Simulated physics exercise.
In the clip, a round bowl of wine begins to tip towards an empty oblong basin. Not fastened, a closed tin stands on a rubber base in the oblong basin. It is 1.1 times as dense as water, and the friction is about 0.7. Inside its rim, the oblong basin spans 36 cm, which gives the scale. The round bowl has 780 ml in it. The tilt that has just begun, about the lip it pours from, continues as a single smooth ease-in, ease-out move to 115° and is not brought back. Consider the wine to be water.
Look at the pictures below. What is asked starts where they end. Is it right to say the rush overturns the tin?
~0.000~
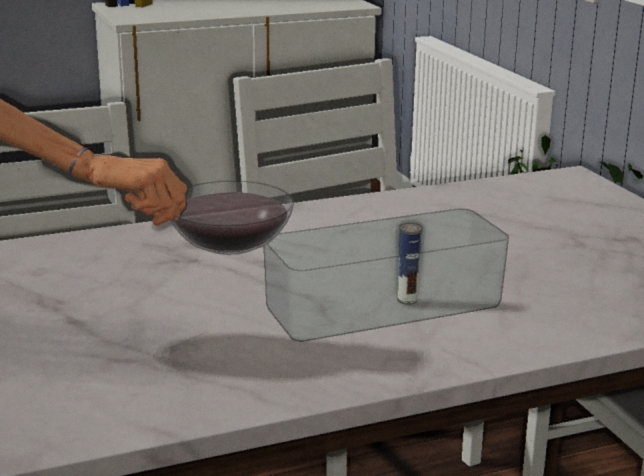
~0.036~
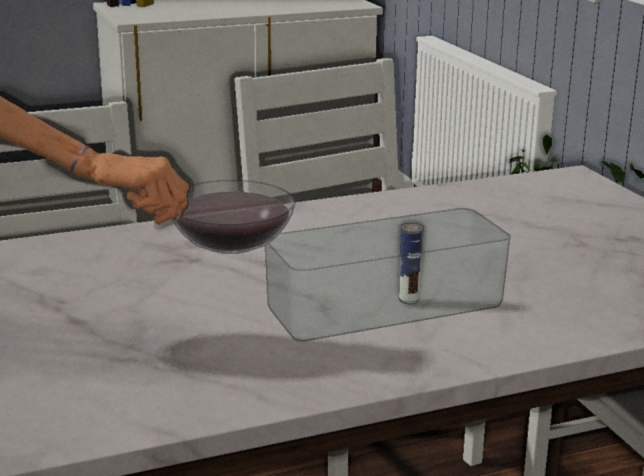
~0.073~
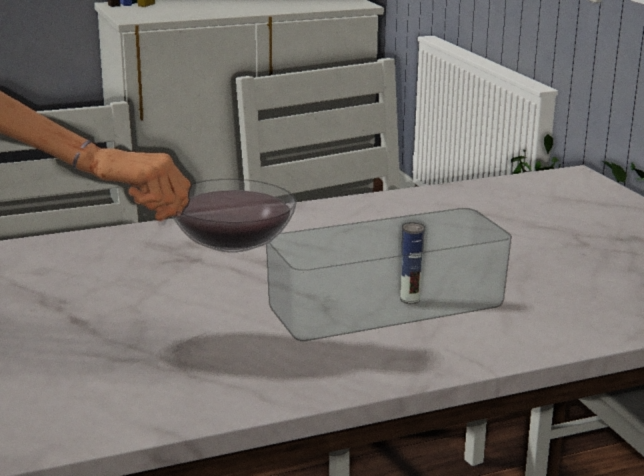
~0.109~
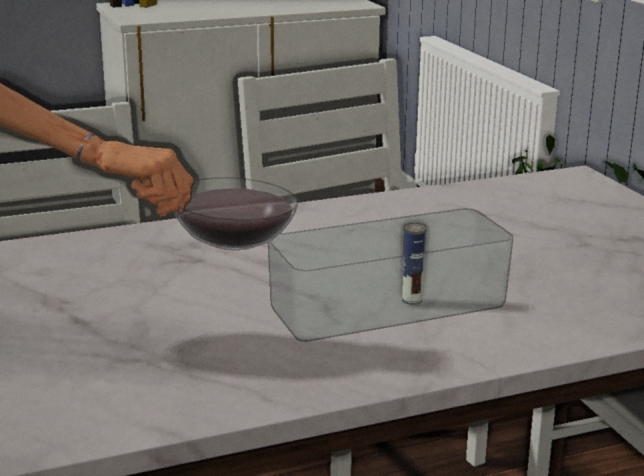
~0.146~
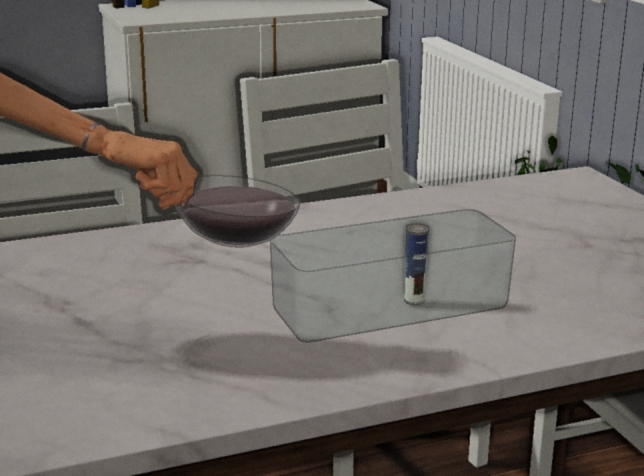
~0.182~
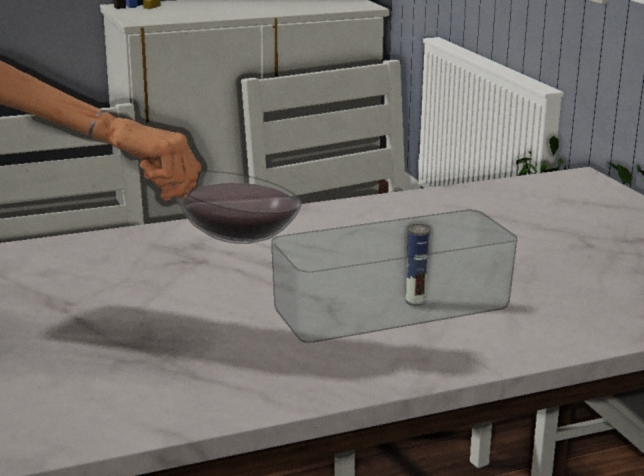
Most likely it will not capsize.
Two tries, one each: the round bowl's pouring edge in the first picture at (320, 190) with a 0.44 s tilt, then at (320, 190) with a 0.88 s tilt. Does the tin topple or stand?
Trial 1 - tin tips; trial 2 - tin tips.
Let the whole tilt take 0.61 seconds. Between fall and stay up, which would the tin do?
Then it tips over.
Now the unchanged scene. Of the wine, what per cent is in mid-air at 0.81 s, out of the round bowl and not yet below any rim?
Around 2 per cent of the liquid is in flight.
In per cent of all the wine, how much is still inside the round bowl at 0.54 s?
Near 30 in a hundred.
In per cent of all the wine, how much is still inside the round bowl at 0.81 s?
0 %.
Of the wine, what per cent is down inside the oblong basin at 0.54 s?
Near 16 in a hundred.
By 0.54 s the tilt is 78° and 30 per cent is still to pour; the tin stands where it began.
By 0.81 s the tilt is 113° and 0 per cent is still to pour; the tin stands where it began.
By 1.08 s the tilt is 115° and 0 per cent is still to pour; the tin stands where it began.
By 1.38 s the tilt is 115° and 0 per cent is still to pour; the tin stands where it began.
At rest the tin stands where it began.
